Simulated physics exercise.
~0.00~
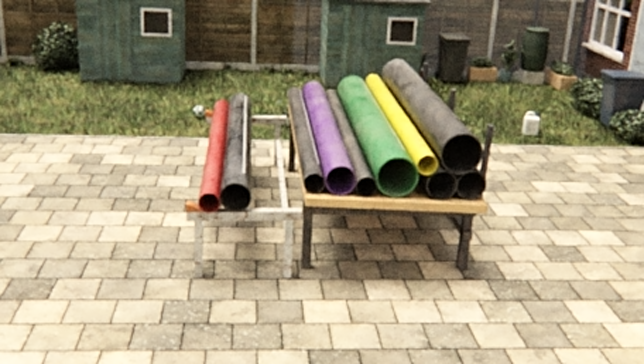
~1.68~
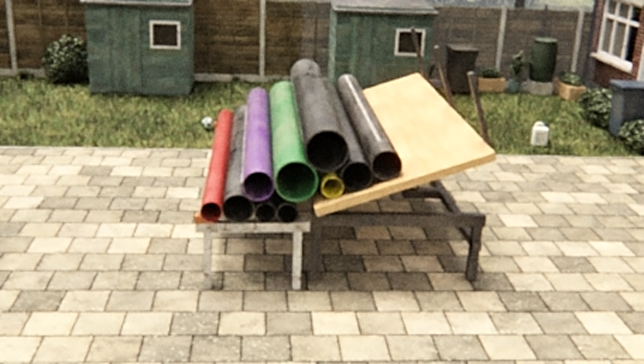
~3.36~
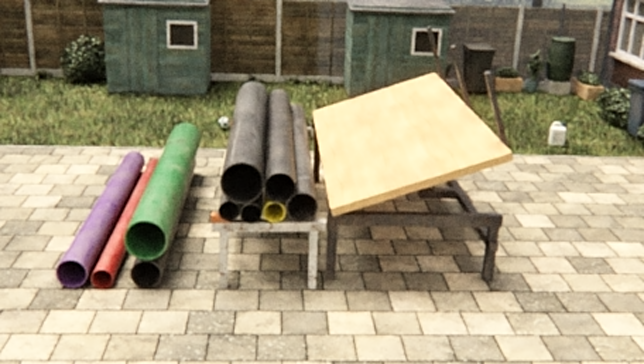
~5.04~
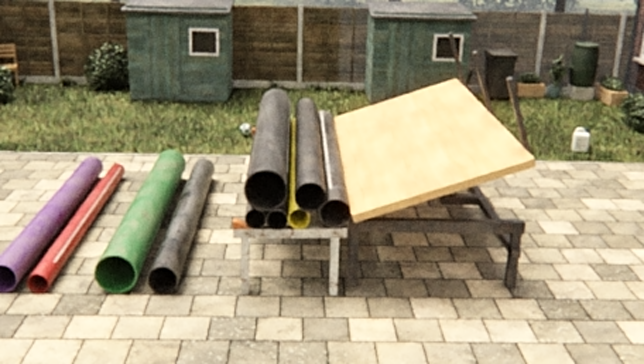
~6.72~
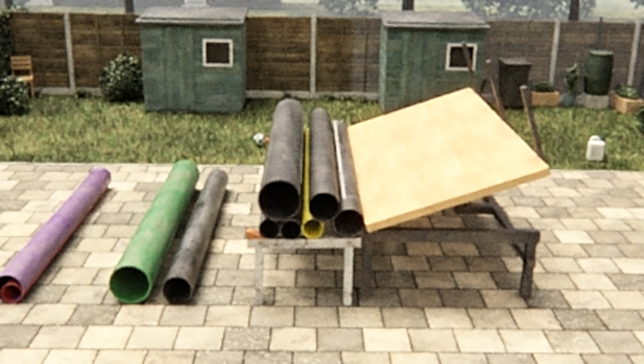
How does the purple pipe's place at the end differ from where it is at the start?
At the start the purple pipe lies up on the wooden deck among the other pipes, and at the end it is down on the paving at the far left, beyond the rack.
